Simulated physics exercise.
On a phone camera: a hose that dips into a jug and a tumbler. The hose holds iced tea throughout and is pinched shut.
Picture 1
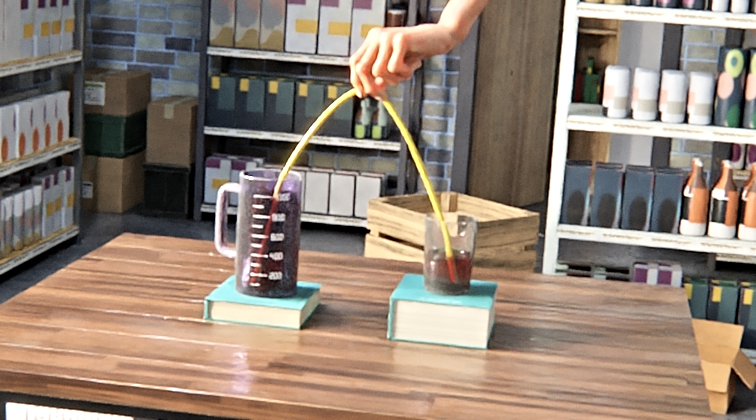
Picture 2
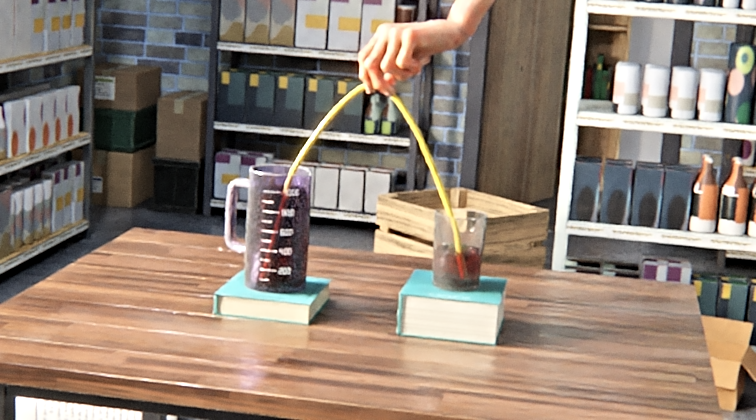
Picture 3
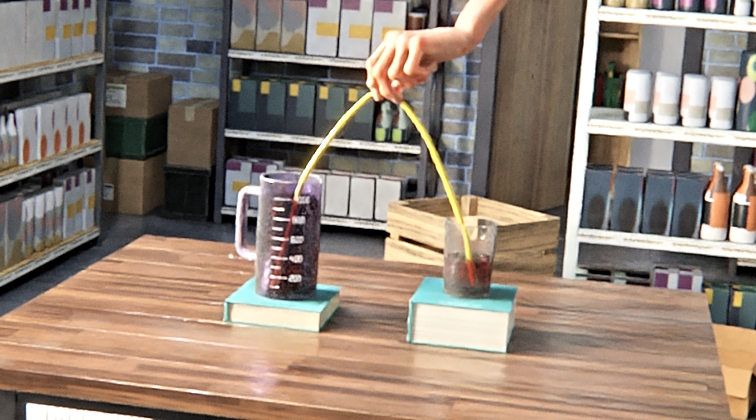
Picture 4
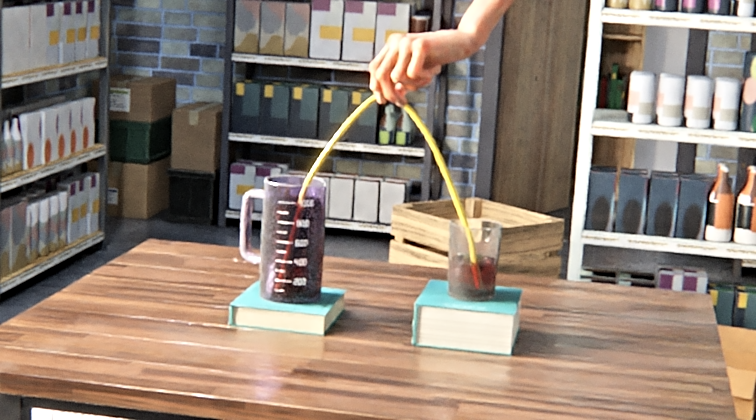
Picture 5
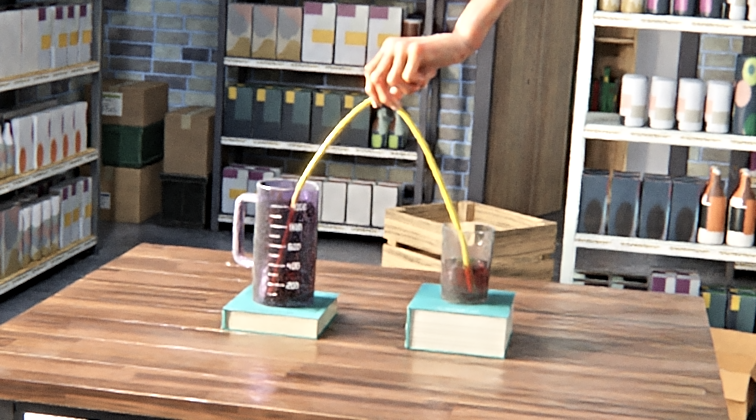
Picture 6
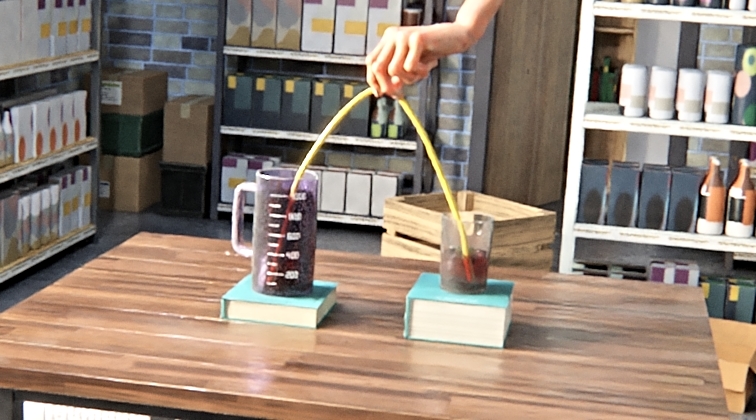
On a wooden table, a hand steadily pinches a yellow hose between jug and tumbler.
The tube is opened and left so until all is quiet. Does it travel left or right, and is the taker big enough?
Lab note: Iced tea transfer direction toward right; receiving vessel contains the full volume.
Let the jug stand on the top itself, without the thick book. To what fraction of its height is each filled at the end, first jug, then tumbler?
Final levels, in order: Approx. 75 % / 65 %.
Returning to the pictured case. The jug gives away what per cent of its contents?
About 20 per cent.
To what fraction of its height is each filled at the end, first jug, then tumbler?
Level readings: Around 65 per cent and around 85 per cent.
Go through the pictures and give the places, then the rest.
The first frame shows still shut; jug (269, 231) about three quarters full, up on the thick book; tumbler (450, 252) about half full, up on the book.
In the second frame, the hose is pinched; jug about three quarters full, surface at (280, 190); tumbler about half full, surface at (459, 251).
The third frame shows nothing flows; jug (289, 233) about three quarters full; tumbler (469, 256) about half full.
The fourth frame shows fingers on the hose; jug about three quarters full, surface at (295, 201); tumbler about half full, surface at (474, 261).
The fifth frame shows still shut; jug (286, 240) about three quarters full, up on the thick book; tumbler (467, 261) about half full, up on the book.
In the sixth frame, the hose is pinched; jug about three quarters full, surface at (287, 194); tumbler about half full, surface at (466, 254).
Shortly, the jug is about three quarters full; the tumbler is about two thirds full.
Then, the jug is about two thirds full; the tumbler is about three quarters full.
At the finish, the jug is about two thirds full; the tumbler is about three quarters full; the two surfaces are level.
